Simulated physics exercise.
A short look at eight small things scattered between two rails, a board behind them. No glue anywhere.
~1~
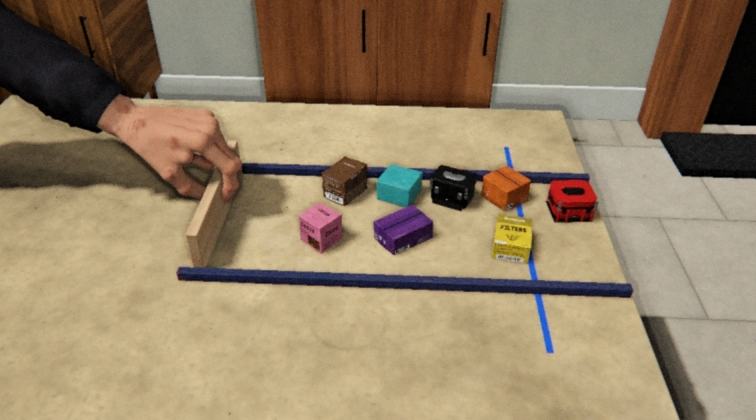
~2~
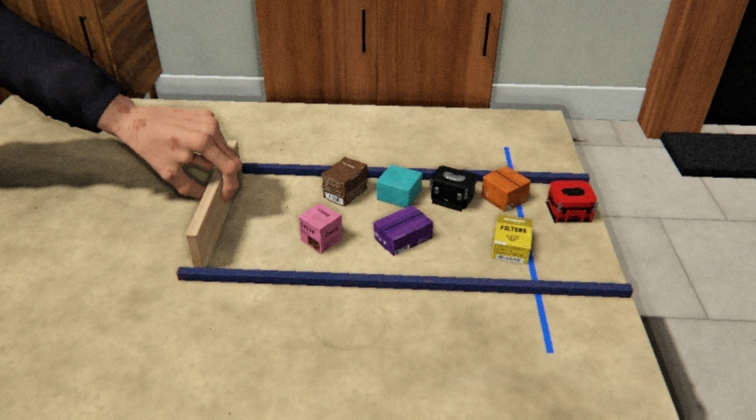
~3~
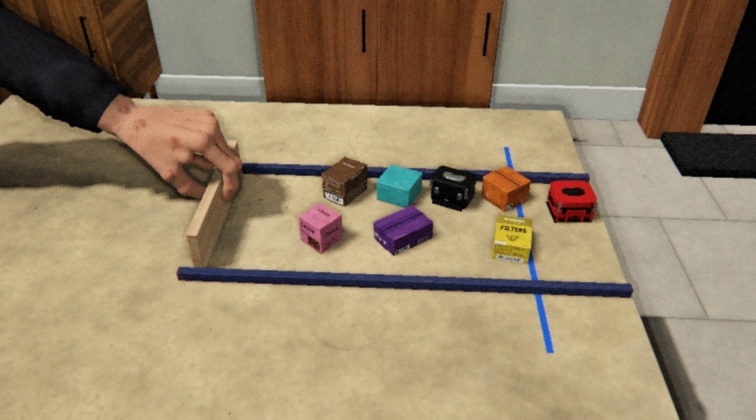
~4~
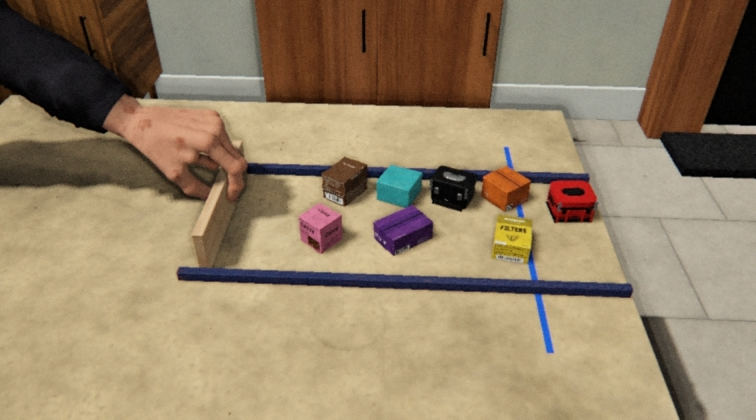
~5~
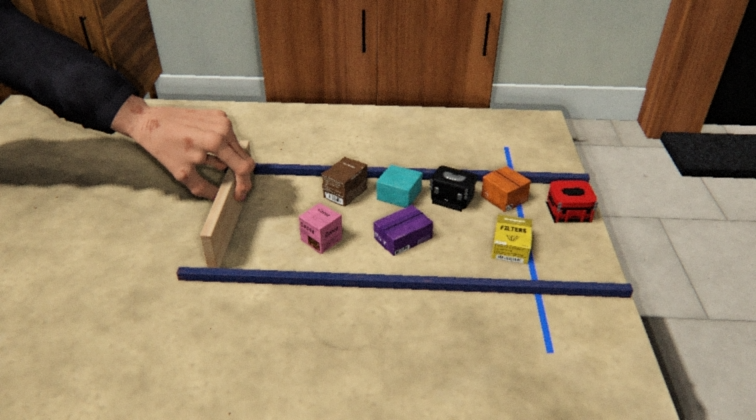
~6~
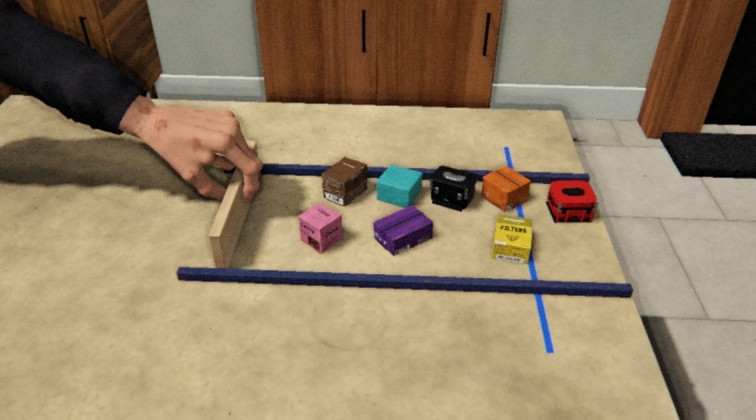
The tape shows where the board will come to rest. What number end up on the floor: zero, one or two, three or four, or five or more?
Outcome: The number that fall off is three or four.
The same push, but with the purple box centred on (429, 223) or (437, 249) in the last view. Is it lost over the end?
Place by place, it stays on; does not fall.
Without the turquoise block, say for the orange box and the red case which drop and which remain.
The orange box tumbles off, the red case is lost.
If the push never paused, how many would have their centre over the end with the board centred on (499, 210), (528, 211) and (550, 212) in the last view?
Past the end: 2, 4 and 4.
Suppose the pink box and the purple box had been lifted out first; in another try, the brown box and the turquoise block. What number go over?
Fallen: 3, and 1 in the other try.
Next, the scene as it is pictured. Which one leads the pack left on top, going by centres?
That is the yellow box.
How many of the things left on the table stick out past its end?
It comes to 1.
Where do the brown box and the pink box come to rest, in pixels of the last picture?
About (533, 184), and the other about (544, 228).
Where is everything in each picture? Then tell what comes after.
Red case (571, 202); orange box (506, 189); yellow box (512, 238); board (218, 201); tape (524, 230), in the first frame.
Orange box (506, 189); pink box (321, 228), in the second frame.
Yellow box (512, 238); purple box (403, 230), in the third frame.
Red case (571, 202); turquoise block (399, 186), in the fourth frame.
Orange box (506, 189); black case (453, 188), in the fifth frame.
Red case (571, 202); orange box (506, 189); yellow box (512, 238); board (237, 202); tape (524, 230), in the sixth frame.
Soon after, none off yet; red case at rest near (571, 202); orange box at rest near (506, 189); yellow box at rest near (512, 238).
At rest, the number that fall off is three or four; fallen, black case, orange box and red case.
